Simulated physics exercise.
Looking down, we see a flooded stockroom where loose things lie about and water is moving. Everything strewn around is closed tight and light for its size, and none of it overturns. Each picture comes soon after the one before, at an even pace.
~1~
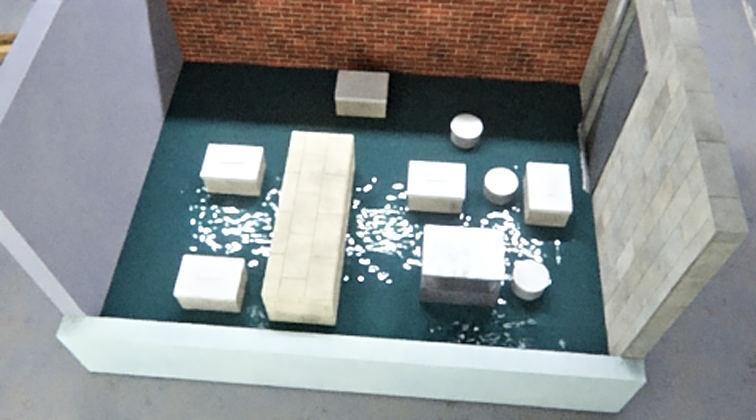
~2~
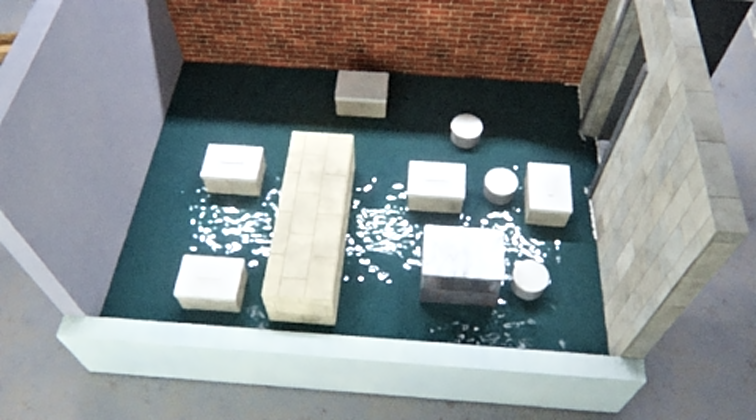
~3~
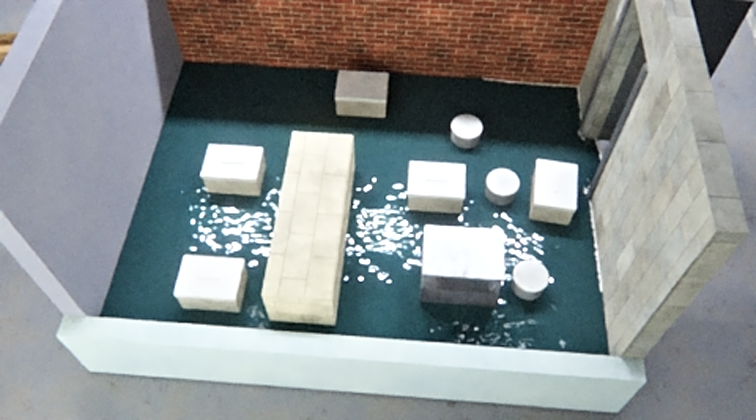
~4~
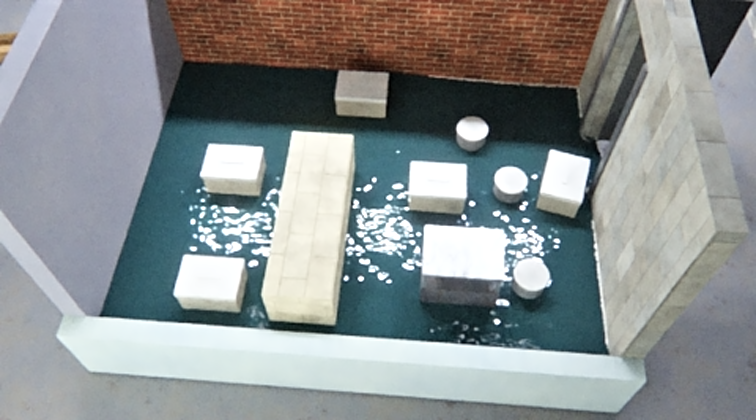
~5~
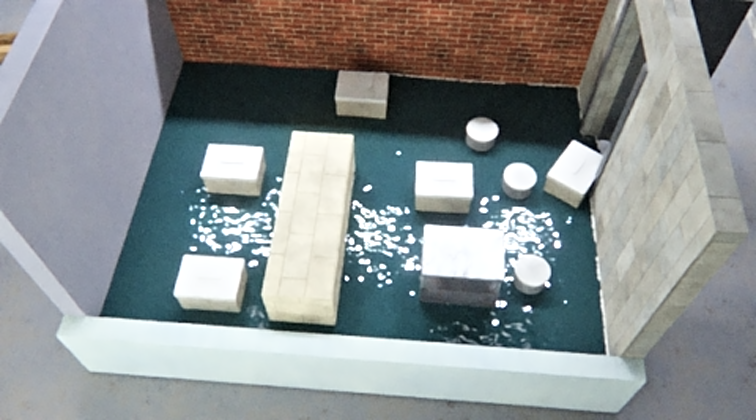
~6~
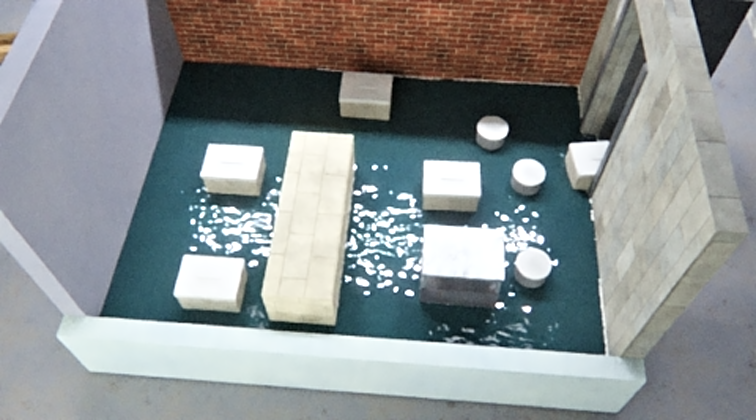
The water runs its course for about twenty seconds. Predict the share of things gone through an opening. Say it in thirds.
The fraction ends up two thirds plus.
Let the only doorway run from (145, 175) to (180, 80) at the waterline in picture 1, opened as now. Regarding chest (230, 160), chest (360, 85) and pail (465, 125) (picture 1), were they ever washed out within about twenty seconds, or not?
In sequence - departs, departs, departs.
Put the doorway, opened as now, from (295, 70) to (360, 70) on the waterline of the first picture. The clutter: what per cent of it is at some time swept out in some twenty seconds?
Close to 50 %, I think.
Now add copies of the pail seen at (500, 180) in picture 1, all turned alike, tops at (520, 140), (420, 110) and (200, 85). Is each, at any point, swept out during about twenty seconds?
Okay, one at a time: Gets out, next gets out, last does not get out.
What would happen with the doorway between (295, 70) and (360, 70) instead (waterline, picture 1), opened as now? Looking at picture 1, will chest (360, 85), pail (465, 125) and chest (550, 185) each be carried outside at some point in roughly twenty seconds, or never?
Taking them in turn, the first is flushed away, the second is flushed away and the third is held back.
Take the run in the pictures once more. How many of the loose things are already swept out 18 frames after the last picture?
That gives 4.
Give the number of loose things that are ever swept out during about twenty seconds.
So the number is 6.
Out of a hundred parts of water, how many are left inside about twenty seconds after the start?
That comes to roughly 50 parts in a hundred.
A moment on, 2 of 8 are out; 6 afloat.
Next, 4 of 8 are out; 4 afloat.
Later, 6 of 8 are out; 2 afloat.
In the end, 6 of 8 are out; 2 afloat.
